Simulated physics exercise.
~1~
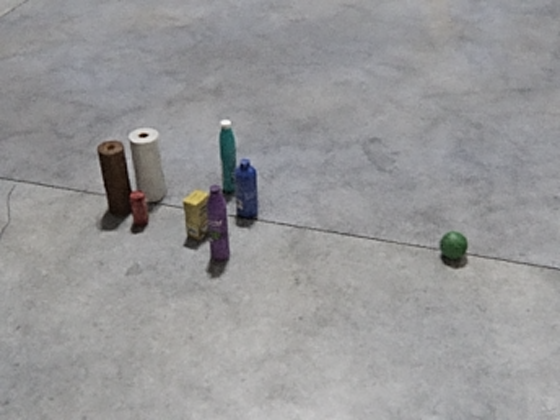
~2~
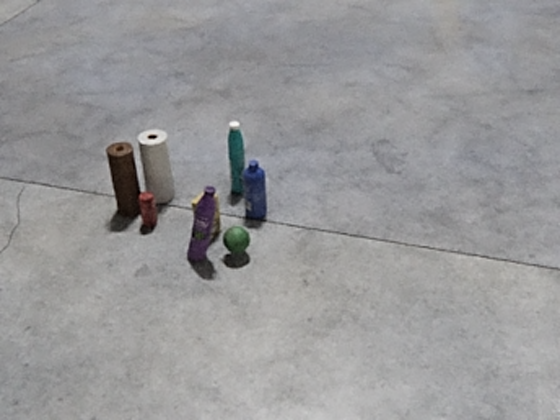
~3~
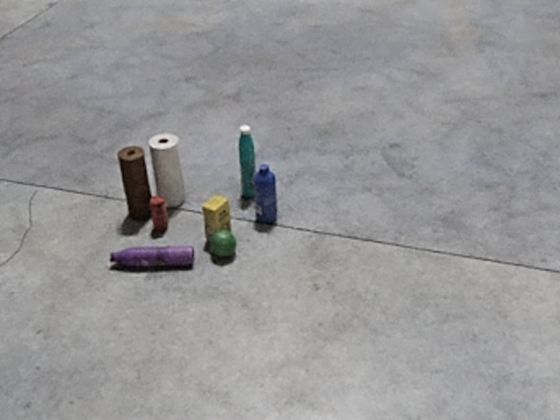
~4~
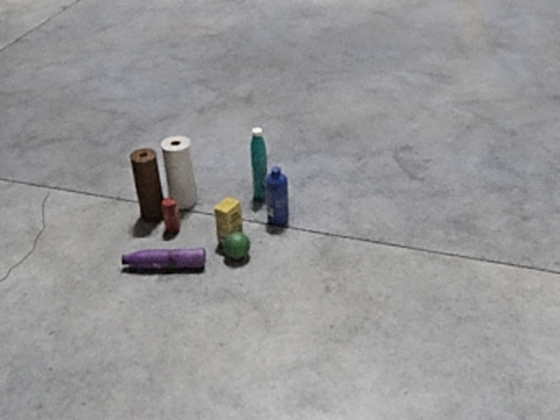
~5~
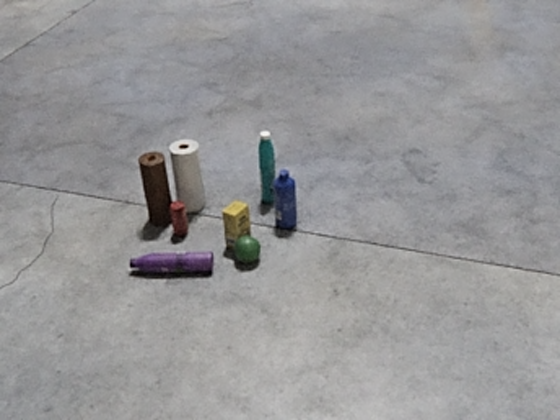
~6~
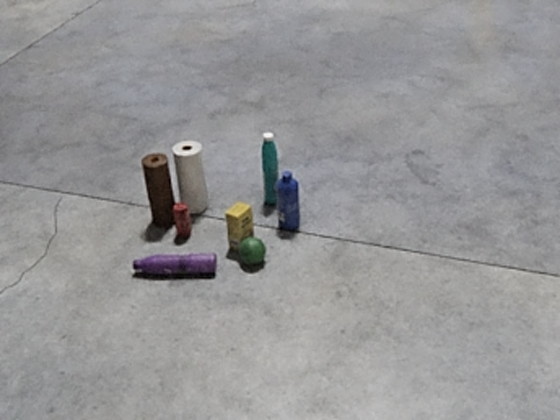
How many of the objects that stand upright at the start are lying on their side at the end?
One of them, the purple bottle, is lying on its side at the end.
